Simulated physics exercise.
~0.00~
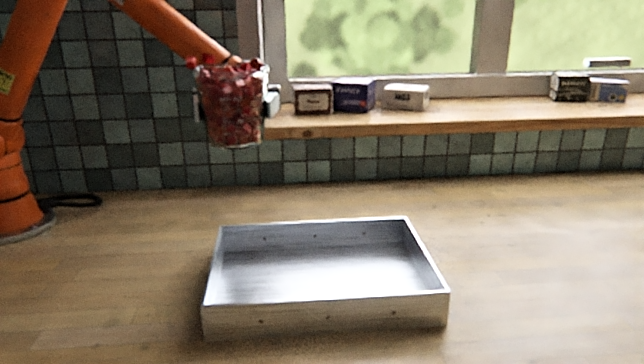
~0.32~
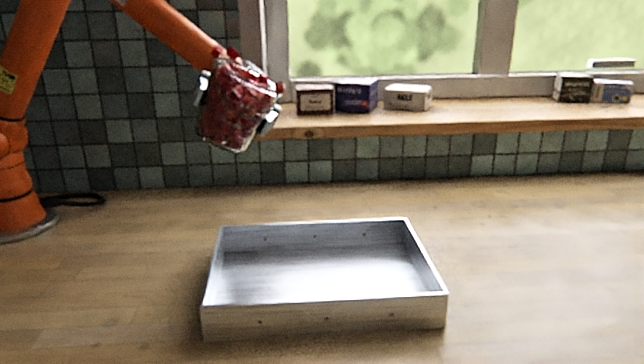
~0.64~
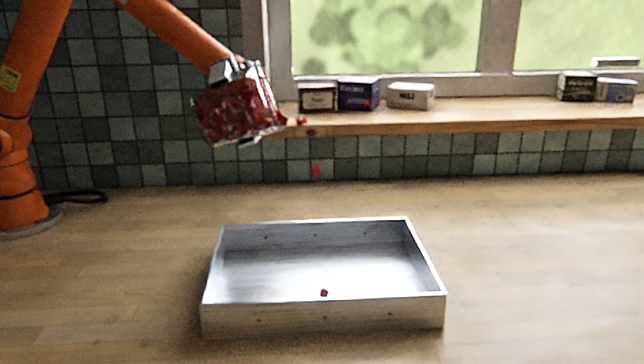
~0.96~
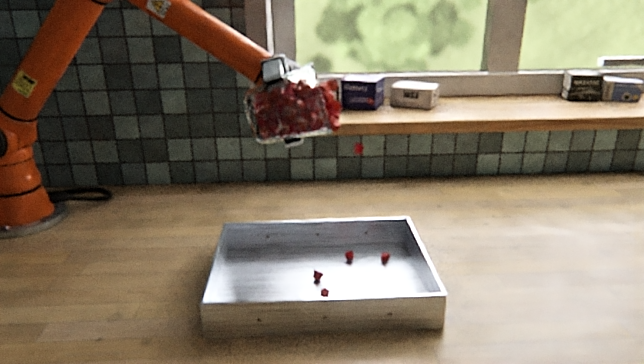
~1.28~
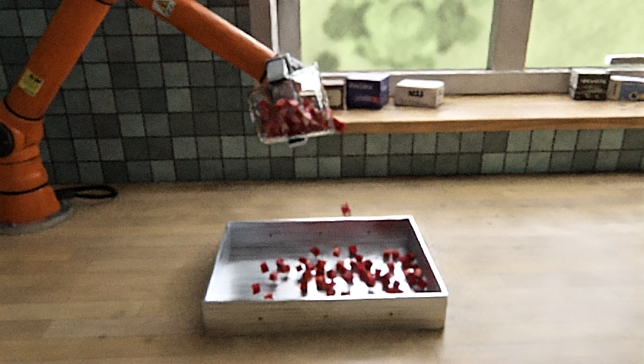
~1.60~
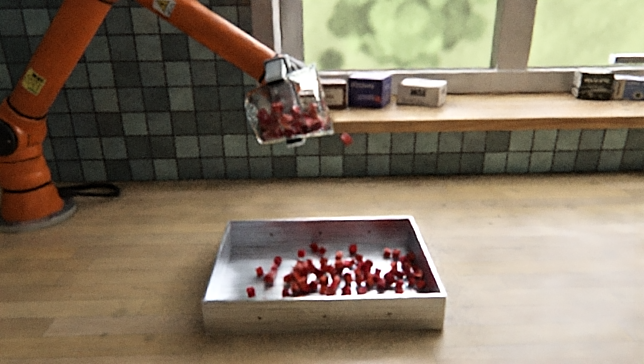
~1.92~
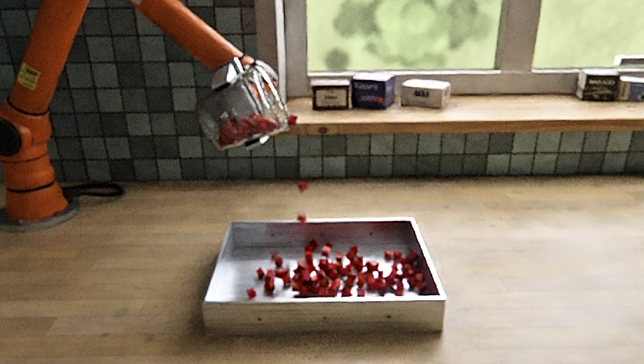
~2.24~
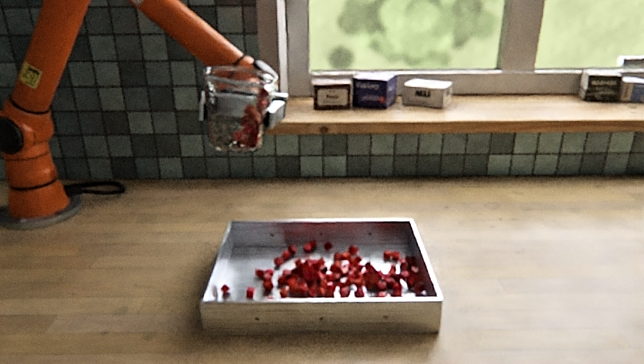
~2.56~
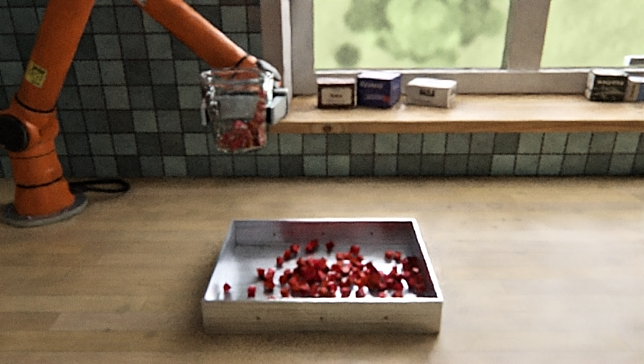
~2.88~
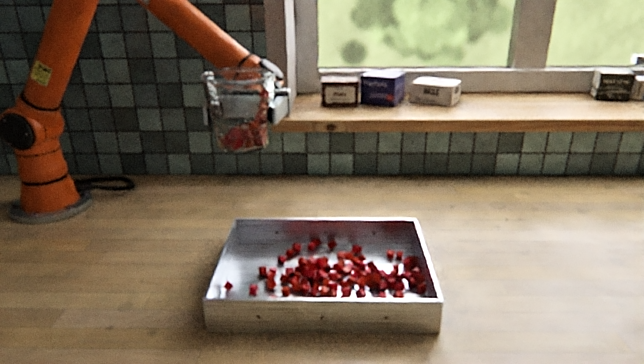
Small red cubes tumbled into a shallow metallic tray as an orange robot arm tipped a clear beaker above it, then swung the beaker back upright, leaving most of the pieces scattered in the tray and some still inside the beaker.
